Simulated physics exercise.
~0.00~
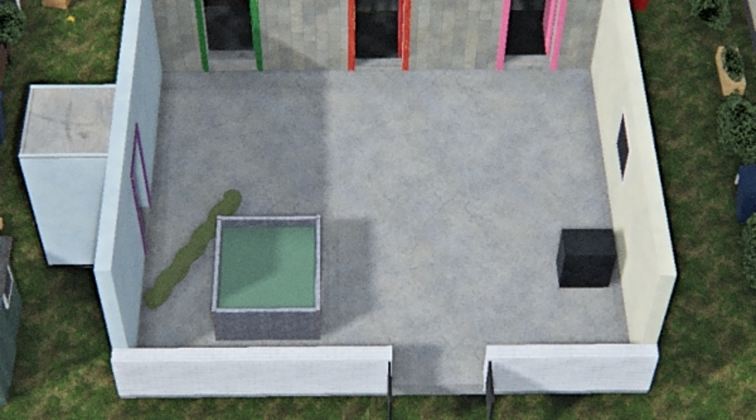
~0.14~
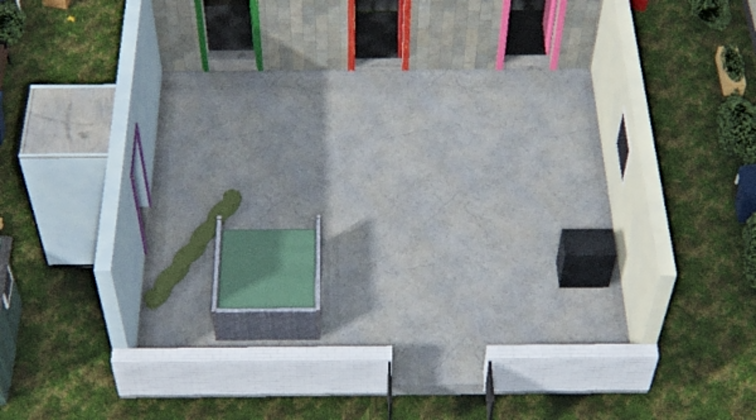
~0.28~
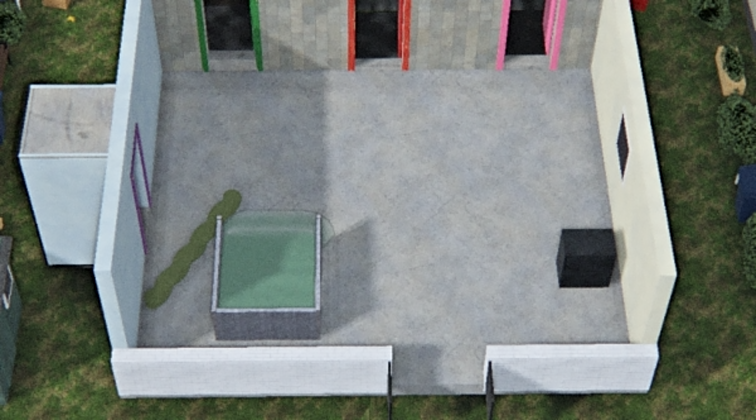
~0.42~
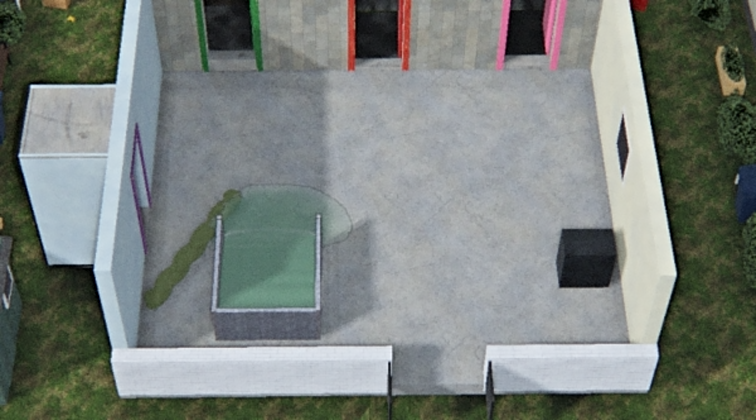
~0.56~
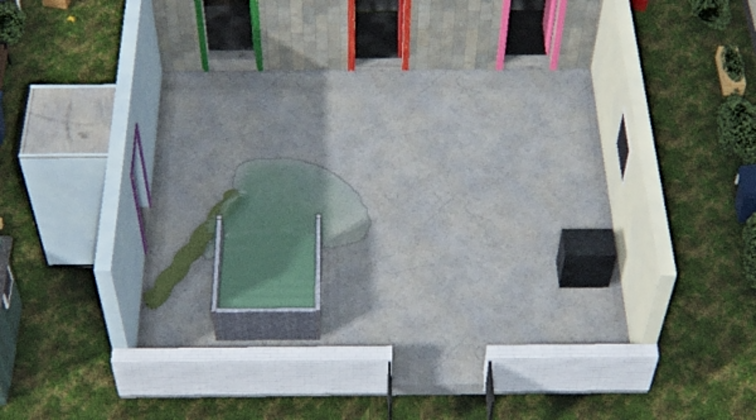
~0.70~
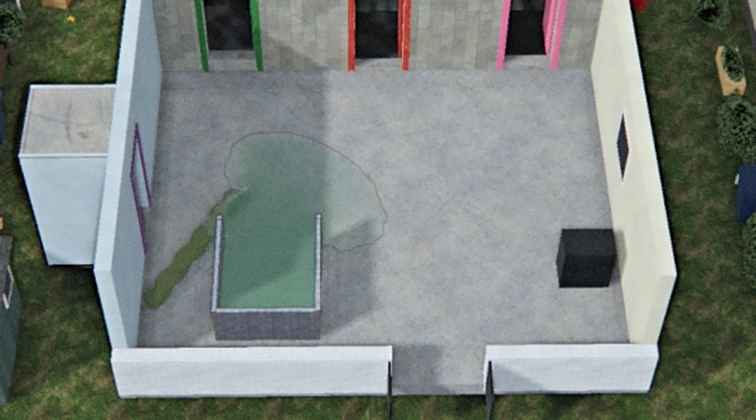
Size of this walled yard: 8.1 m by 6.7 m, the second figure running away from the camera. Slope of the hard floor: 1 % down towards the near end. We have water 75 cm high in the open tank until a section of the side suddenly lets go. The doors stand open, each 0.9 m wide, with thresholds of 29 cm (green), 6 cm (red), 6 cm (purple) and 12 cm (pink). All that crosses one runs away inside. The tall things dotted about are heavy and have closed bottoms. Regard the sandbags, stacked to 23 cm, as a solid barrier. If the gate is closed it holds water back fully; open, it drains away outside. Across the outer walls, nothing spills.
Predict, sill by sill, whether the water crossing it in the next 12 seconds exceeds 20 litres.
My guess is the green door lets through less than the limit. My guess is the red door lets through more than the limit. My guess is the purple door lets through more than the limit. My guess is the pink door lets through less than the limit.
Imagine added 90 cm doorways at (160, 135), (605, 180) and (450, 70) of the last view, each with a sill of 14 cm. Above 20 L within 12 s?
Per doorway, in order: Insufficient / insufficient / insufficient.
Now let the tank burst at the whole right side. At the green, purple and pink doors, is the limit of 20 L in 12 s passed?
Door by door - green: Within bounds, purple: Within bounds, pink: Within bounds.
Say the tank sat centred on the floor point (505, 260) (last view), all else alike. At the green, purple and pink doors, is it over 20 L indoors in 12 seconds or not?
At the green door the limit is not exceeded, at the purple door surpassed, at the pink door surpassed.
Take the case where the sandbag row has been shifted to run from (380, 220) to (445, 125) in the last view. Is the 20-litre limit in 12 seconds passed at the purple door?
Then, for the purple door, it's lower.
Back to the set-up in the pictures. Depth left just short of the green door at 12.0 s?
Reading: Close to 1.0 cm.
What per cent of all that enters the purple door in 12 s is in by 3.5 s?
Estimate: Around 0 per cent.
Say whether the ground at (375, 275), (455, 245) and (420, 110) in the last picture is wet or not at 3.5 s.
Untouched, untouched, soaked.
After 1.4 s water covers 30 % of the floor and is deepest (38 cm) near (232, 222); green door 14 cm at the sill, 0 L in, red door not reached, purple door not reached, pink door not reached.
After 2.2 s water covers 40 % of the floor and is deepest (28 cm) near (297, 76); green door 22 cm at the sill, 0 L in, red door 20 cm at the sill, 17 L in, purple door 4 cm at the sill, 0 L in, pink door not reached.
After 3.5 s water covers 45 % of the floor and is deepest (20 cm) near (163, 77); green door 12 cm at the sill, 0 L in, red door 14 cm at the sill, 85 L in, purple door 2 cm at the sill, 0 L in, pink door 8 cm at the sill, 0 L in.
After 7.0 s water covers 70 % of the floor and is deepest (18 cm) near (153, 291); green door 4 cm at the sill, 0 L in, red door 4 cm at the sill, 107 L in, purple door 9 cm at the sill, 4 L in, pink door 6 cm at the sill, 0 L in.
After 12.0 s water covers 90 % of the floor and is deepest (8 cm) near (143, 291); green door 1 cm at the sill, 0 L in, red door 1 cm at the sill, 107 L in, purple door 7 cm at the sill, 53 L in, pink door 2 cm at the sill, 0 L in.
